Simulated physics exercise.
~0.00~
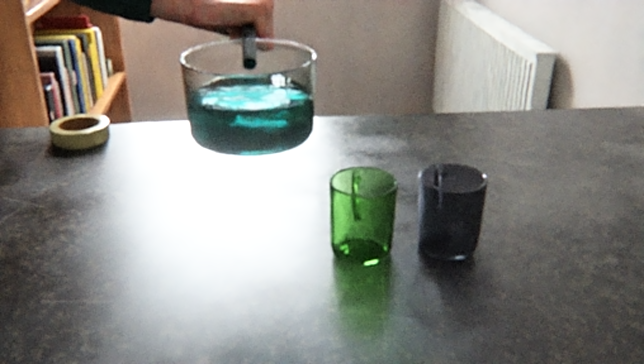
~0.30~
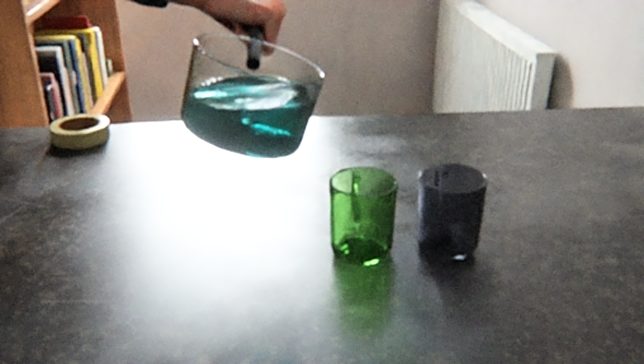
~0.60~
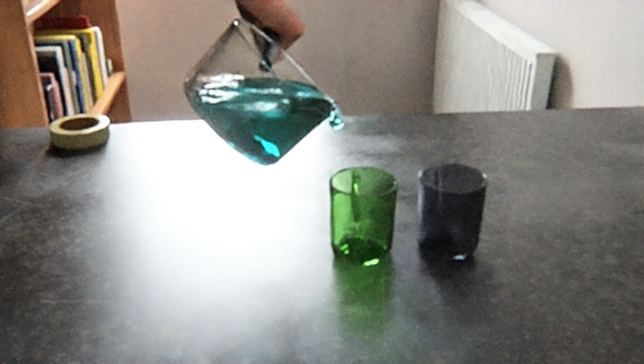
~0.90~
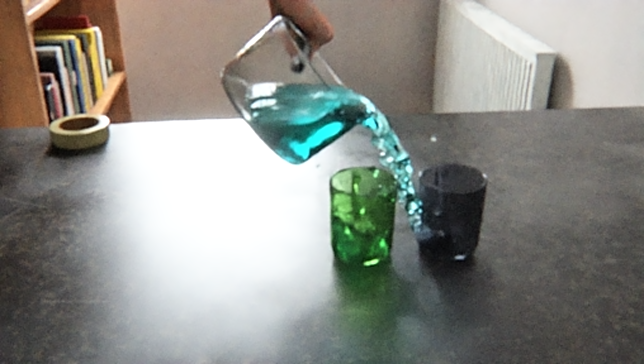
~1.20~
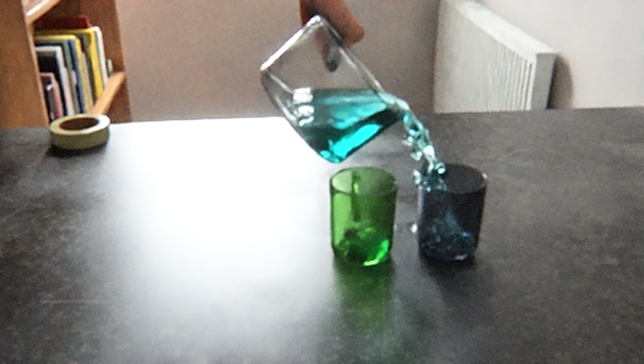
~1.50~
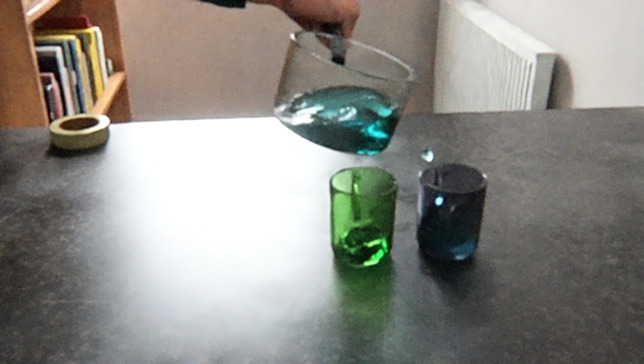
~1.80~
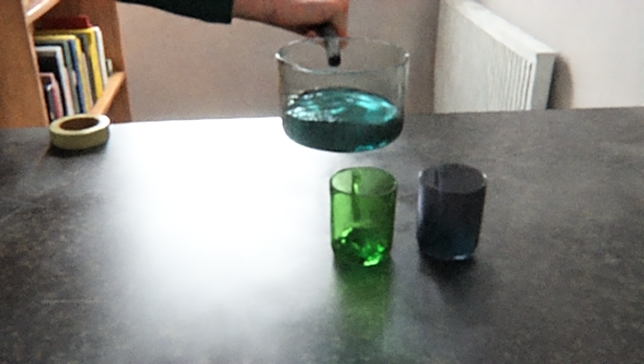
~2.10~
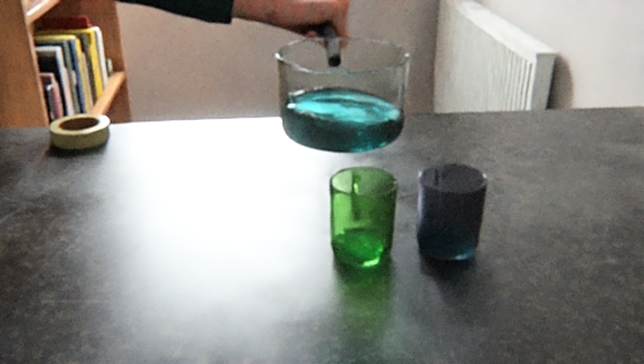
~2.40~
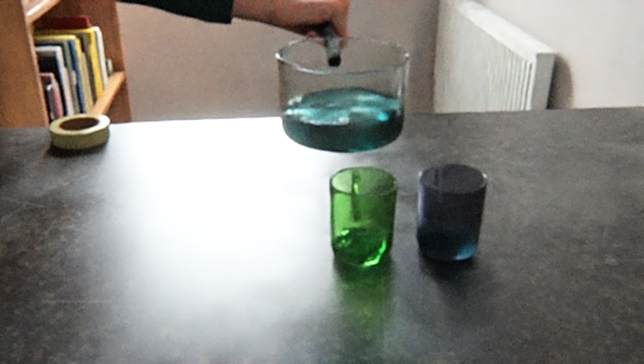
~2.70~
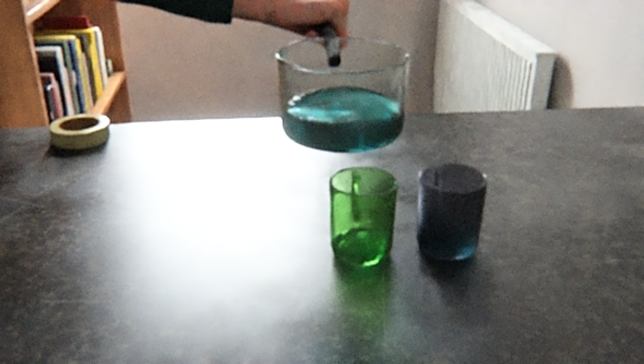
A hand-held glass saucepan tilting right and pouring blue-green water mostly into the dark right mug, then levelling above the mugs.
